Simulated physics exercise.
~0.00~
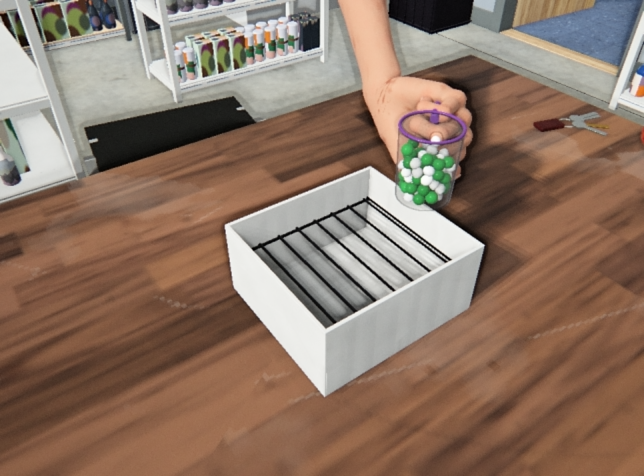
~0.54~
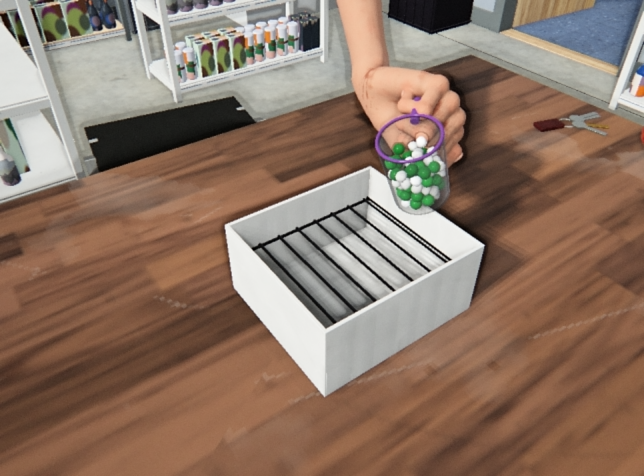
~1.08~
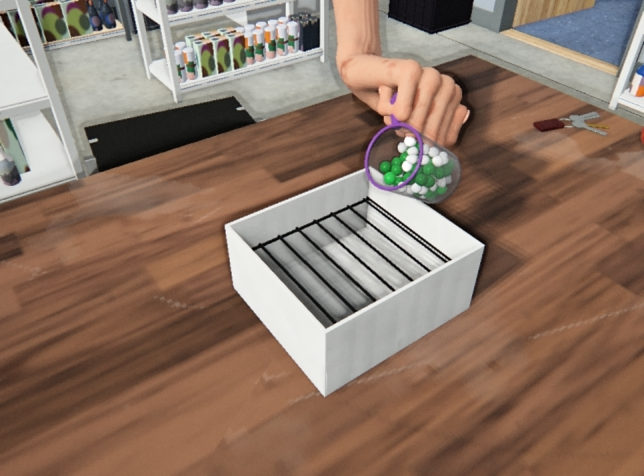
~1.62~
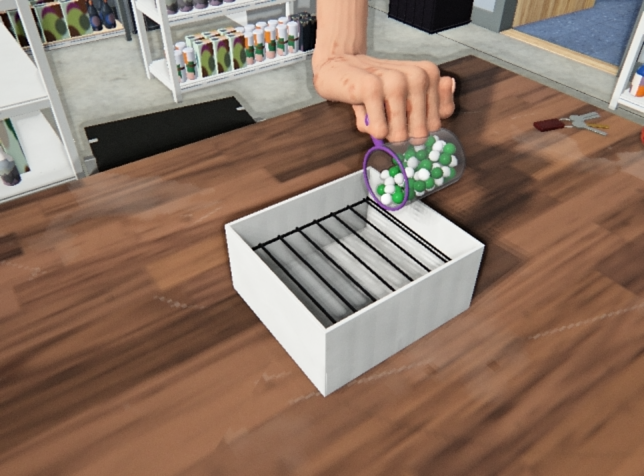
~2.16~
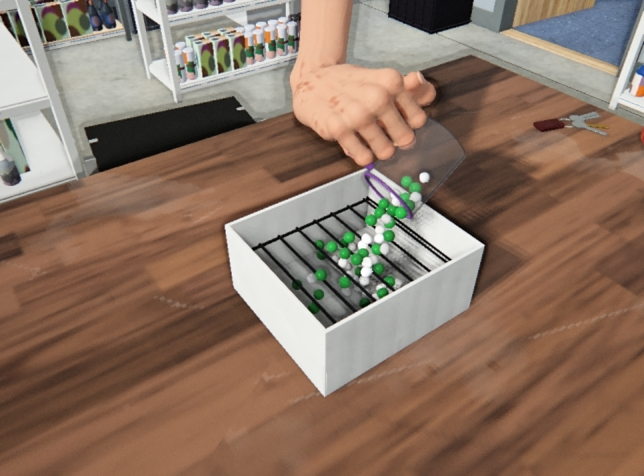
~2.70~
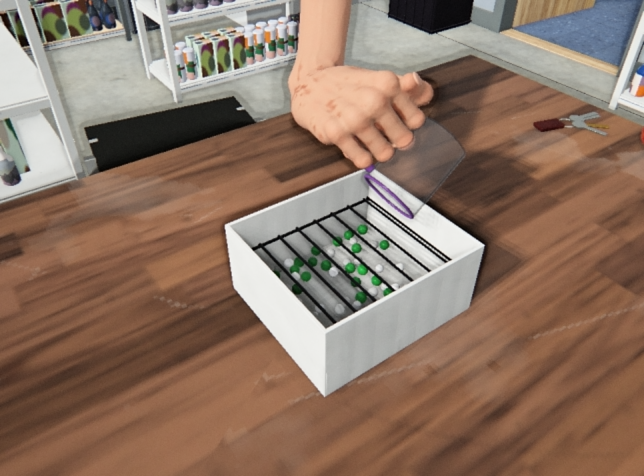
A hand tips a cup of green and white balls, which all fall through black wires into a white box.
